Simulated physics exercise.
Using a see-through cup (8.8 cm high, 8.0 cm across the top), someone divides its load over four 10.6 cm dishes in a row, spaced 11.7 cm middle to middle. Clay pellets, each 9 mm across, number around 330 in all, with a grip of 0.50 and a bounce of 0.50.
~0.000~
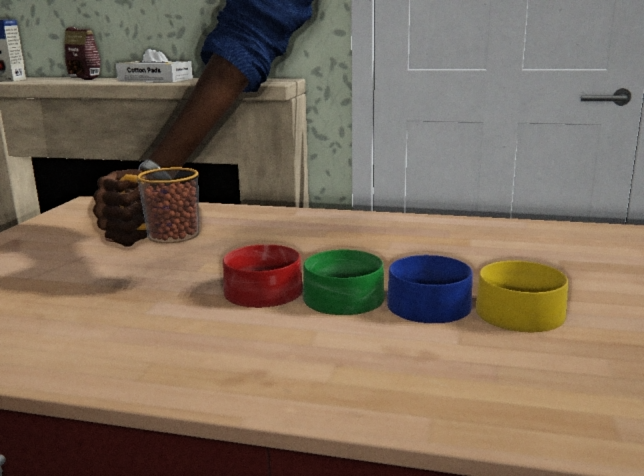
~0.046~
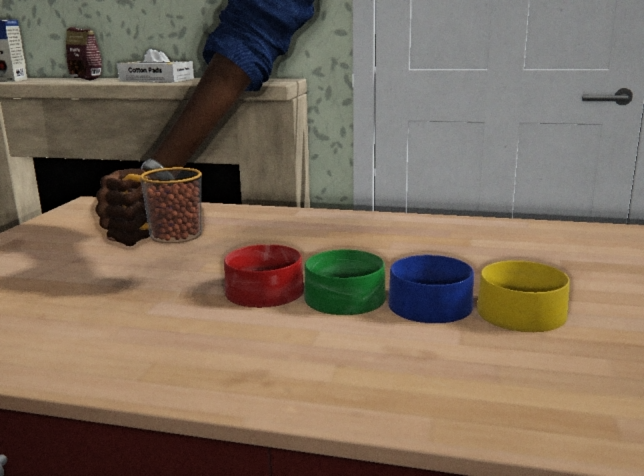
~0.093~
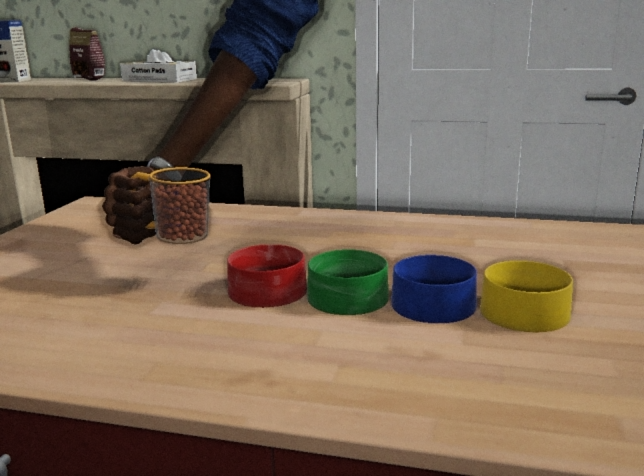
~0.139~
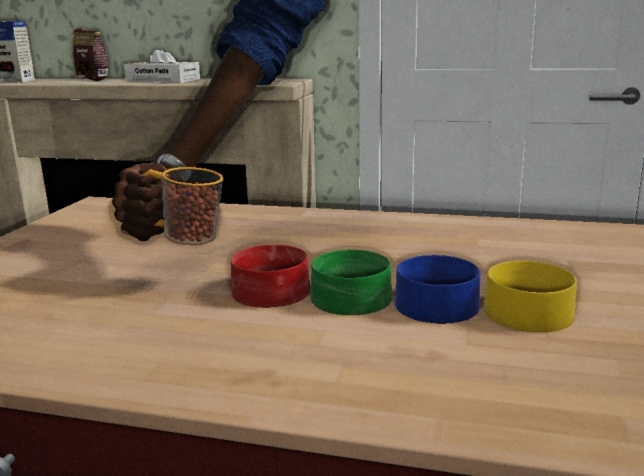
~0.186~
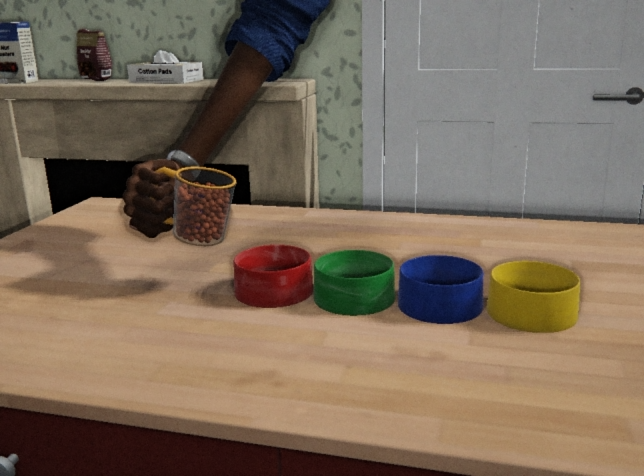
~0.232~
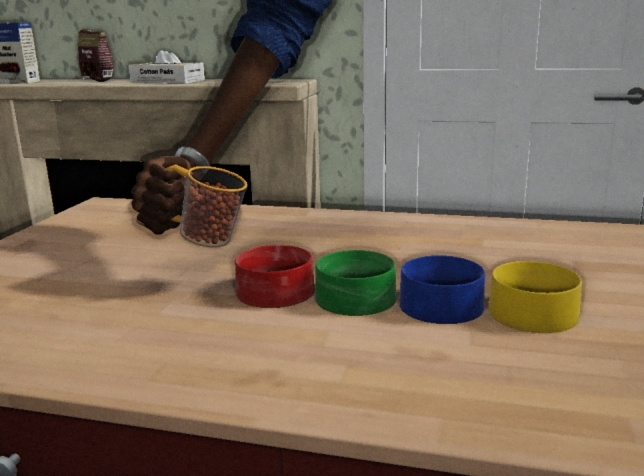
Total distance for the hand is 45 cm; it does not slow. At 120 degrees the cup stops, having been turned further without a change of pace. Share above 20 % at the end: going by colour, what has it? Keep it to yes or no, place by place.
Place by place: Red no, blue yes, green no, yellow no, counter no.
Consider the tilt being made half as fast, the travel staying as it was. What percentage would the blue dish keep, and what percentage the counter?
In that case the blue dish gets 0 while the counter gets 0.
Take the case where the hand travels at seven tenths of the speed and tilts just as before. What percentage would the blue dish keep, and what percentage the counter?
Blue: 10; counter: 10.
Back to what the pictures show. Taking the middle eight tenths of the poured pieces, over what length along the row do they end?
Some 8 centimetres.
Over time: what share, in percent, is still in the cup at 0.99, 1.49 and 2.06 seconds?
95, 10, 0.
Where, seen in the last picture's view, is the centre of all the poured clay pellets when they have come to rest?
Around (454, 294).
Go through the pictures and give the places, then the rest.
The first picture shows cup at (171, 205), tilt 0 degrees, lip at (194, 176), moved 0.0 cm; middle of the pieces at (171, 208); red dish at (262, 258); green dish at (343, 264); blue dish at (430, 270); yellow dish at (523, 276).
The second picture shows cup at (174, 205), tilt 1 degrees, lip at (198, 177), moved 0.2 cm; middle of the pieces at (173, 208).
The third picture shows cup at (181, 206), tilt 4 degrees, lip at (207, 179), moved 0.9 cm; middle of the pieces at (181, 208).
The fourth picture shows cup at (192, 206), tilt 8 degrees, lip at (219, 181), moved 2.0 cm; middle of the pieces at (191, 208).
The fifth picture shows cup at (202, 207), tilt 13 degrees, lip at (233, 185), moved 3.2 cm; middle of the pieces at (201, 209).
The sixth picture shows cup at (211, 207), tilt 17 degrees, lip at (244, 188), moved 4.3 cm; middle of the pieces at (210, 209); red dish at (274, 258); green dish at (355, 264); blue dish at (443, 270); yellow dish at (536, 277). Its pace works out near 100 degrees a second; the hand travels 25 cm a second.
After 0.99 s, tilt 94 degrees; cup holds 95 %.
Then, at 1.49 s, tilt 120 degrees; cup holds 10 %, blue 80 %, green 5 %.
Then, at 2.06 s, tilt 120 degrees; cup holds 0 %, blue 80 %, green 5 %, yellow 5 %.
By 2.4 s all is still; red 0 %, blue 80 %, green 5 %, yellow 5 %, counter 10 %.
